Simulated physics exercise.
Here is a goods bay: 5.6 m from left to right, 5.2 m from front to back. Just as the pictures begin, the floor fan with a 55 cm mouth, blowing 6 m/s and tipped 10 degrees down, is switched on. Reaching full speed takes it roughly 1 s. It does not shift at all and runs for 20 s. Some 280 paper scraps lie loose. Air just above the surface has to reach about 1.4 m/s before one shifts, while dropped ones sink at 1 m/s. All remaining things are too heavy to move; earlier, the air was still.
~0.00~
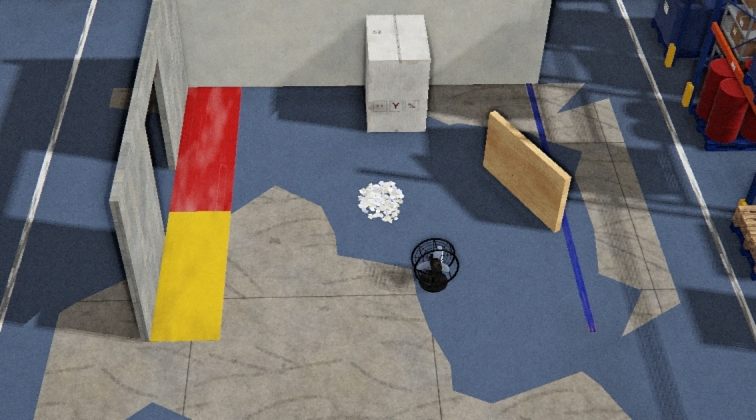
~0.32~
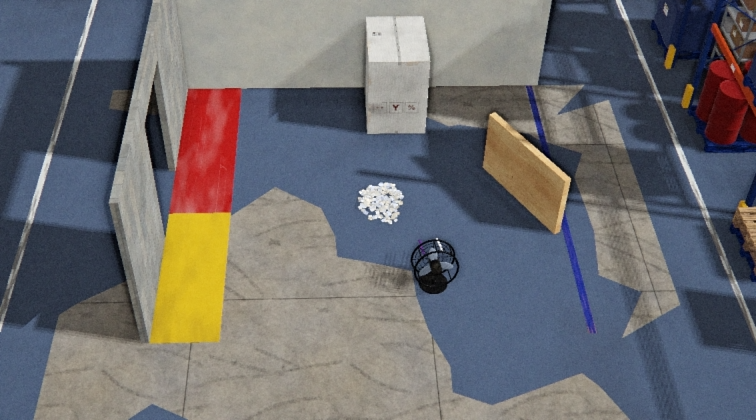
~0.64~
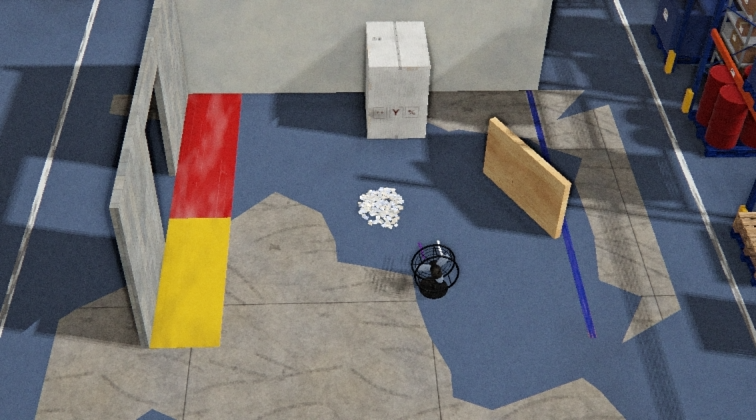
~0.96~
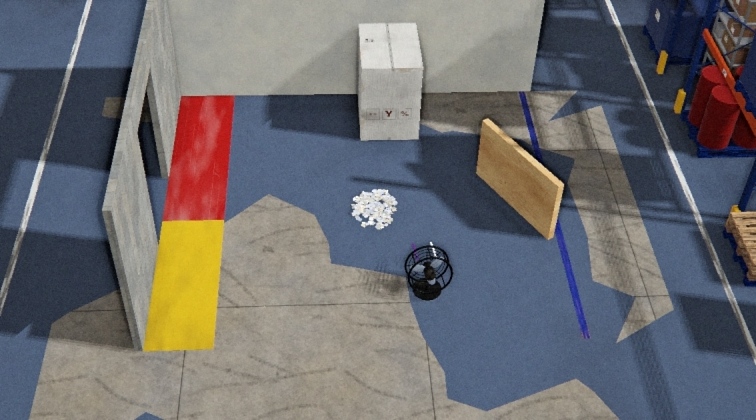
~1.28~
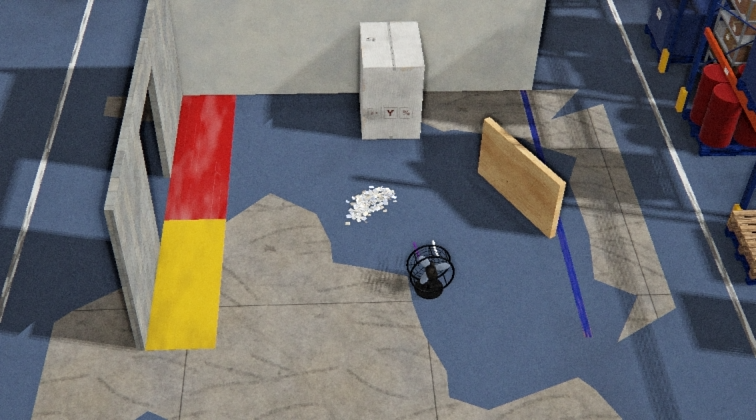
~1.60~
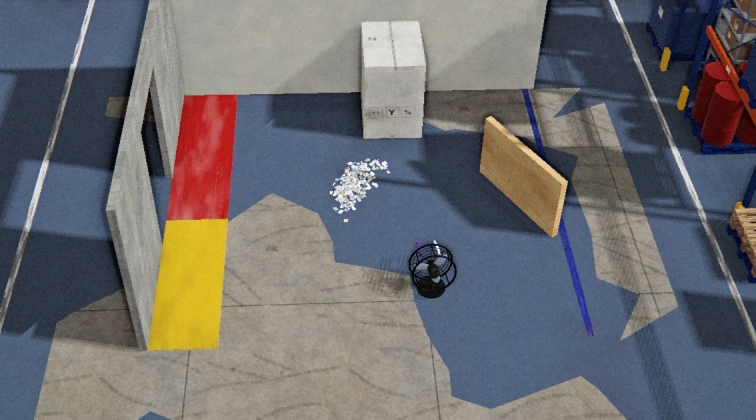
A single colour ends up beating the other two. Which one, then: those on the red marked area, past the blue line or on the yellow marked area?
I would say red.
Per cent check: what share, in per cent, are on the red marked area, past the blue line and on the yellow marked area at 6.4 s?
I'd say around 50 per cent at red, 0 per cent at blue, 0 per cent at yellow.
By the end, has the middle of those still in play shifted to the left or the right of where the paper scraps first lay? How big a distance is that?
The middle moved leftwards, roughly 2.8 m.
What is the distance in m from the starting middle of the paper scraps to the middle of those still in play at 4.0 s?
Roughly 2.8 m.
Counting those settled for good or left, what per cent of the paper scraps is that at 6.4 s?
Near 10 %.
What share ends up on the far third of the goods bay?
Something close to 80 % ends up there.
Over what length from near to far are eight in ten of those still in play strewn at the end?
Roughly 2.0 m.
After 4.0 s, 98 % are on the move or not yet settled, 31 % are on the red marked area, 0 % on the yellow marked area and 0 % past the blue line; the middle of those still in play is near (262, 114).
After 6.4 s, 90 % are on the move or not yet settled, 53 % are on the red marked area, 0 % on the yellow marked area and 0 % past the blue line; the middle of those still in play is near (232, 110).
After 11.0 s, 81 % are on the move or not yet settled, 65 % are on the red marked area, 0 % on the yellow marked area and 0 % past the blue line; the middle of those still in play is near (209, 112).
After 20.0 s, at the end, 74 % are on the red marked area, 0 % on the yellow marked area and 0 % past the blue line; the middle of those still in play is near (198, 113).
